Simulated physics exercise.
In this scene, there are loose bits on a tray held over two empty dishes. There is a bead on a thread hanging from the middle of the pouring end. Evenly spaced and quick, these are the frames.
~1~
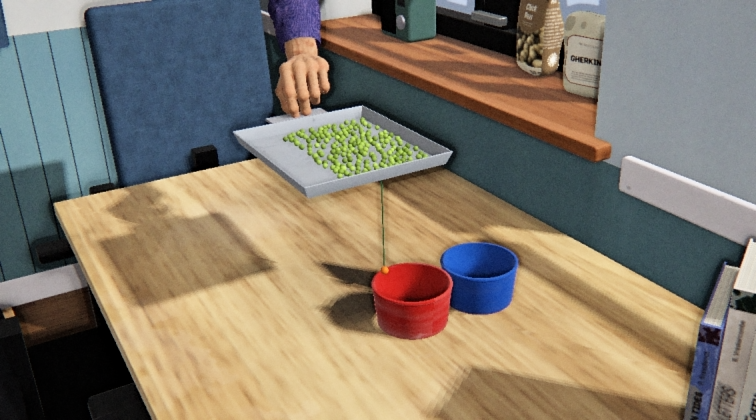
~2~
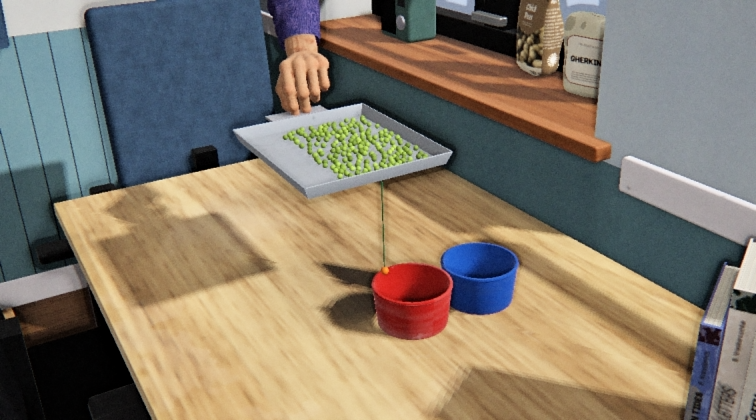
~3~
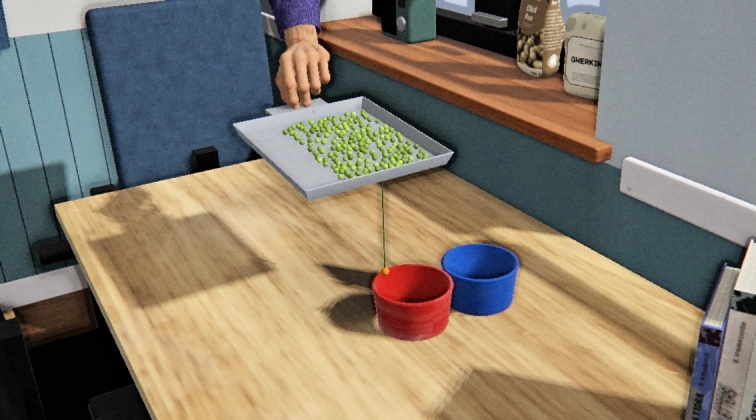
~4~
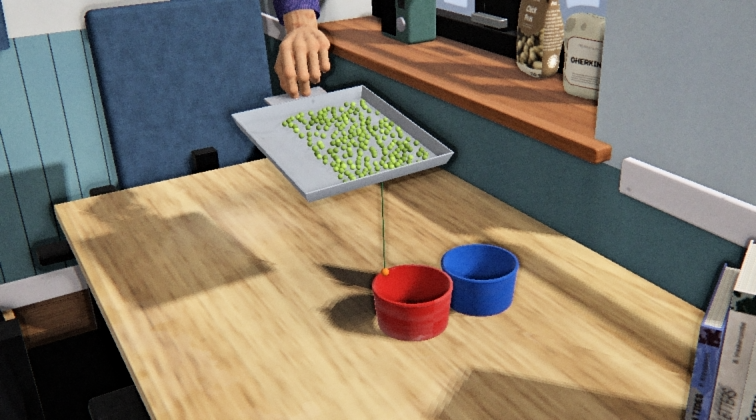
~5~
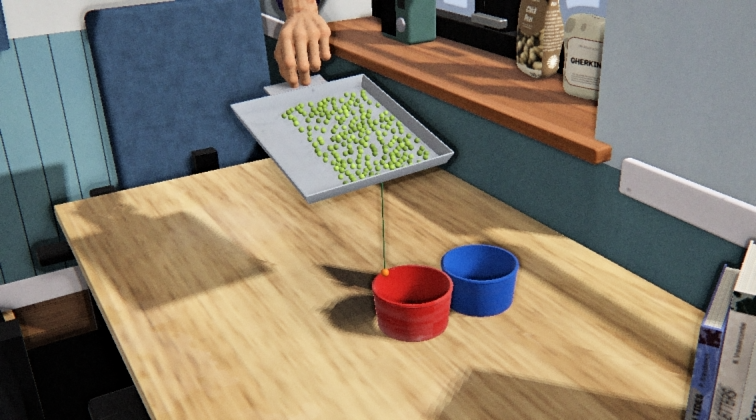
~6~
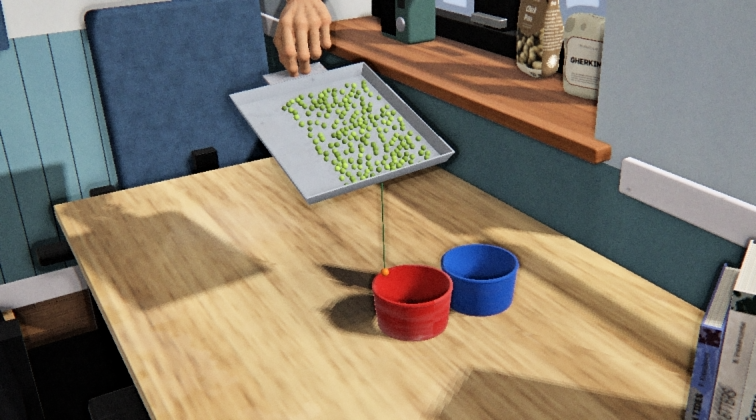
A gray tray of green peas, held by a hand above a red dish and a blue dish, tilted gradately steeper toward its front left corner, and the peas spread a little across it.
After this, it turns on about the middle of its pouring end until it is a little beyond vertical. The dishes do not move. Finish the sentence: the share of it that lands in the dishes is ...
... below one half.
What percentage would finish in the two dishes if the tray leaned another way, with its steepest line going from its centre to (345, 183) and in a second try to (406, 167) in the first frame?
You'd get 0 per cent the first time and 90 per cent the second time.
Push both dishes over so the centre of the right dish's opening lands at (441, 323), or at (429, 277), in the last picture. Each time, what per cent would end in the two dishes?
Close to 10 in a hundred, then close to 70 in a hundred.
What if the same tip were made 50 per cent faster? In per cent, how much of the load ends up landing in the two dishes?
That works out at about 20 percent.
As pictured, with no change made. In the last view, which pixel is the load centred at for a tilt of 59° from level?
The load is centred around (363, 182).
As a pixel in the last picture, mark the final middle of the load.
Resting centre, last picture - approx. (358, 355).
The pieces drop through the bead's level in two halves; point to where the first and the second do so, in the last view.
Roughly at (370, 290) first, and then at (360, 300).
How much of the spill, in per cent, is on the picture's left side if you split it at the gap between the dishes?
Left fraction: Around 90 per cent.
Just after the last frame, tray tipped steeply; the larger part on the tray; just a few in the left dish; just a few outside both; about a tenth in the air.
A moment on, tray tipped right over; about a tenth on the tray; about a tenth in the left dish; roughly a third outside both; roughly a third in the air.
Further on, tray tipped past a quarter turn; roughly a quarter in the left dish; the larger part outside both.
When it is over, tray tipped past a quarter turn; roughly a quarter in the left dish; not one in the right dish; the larger part outside both.
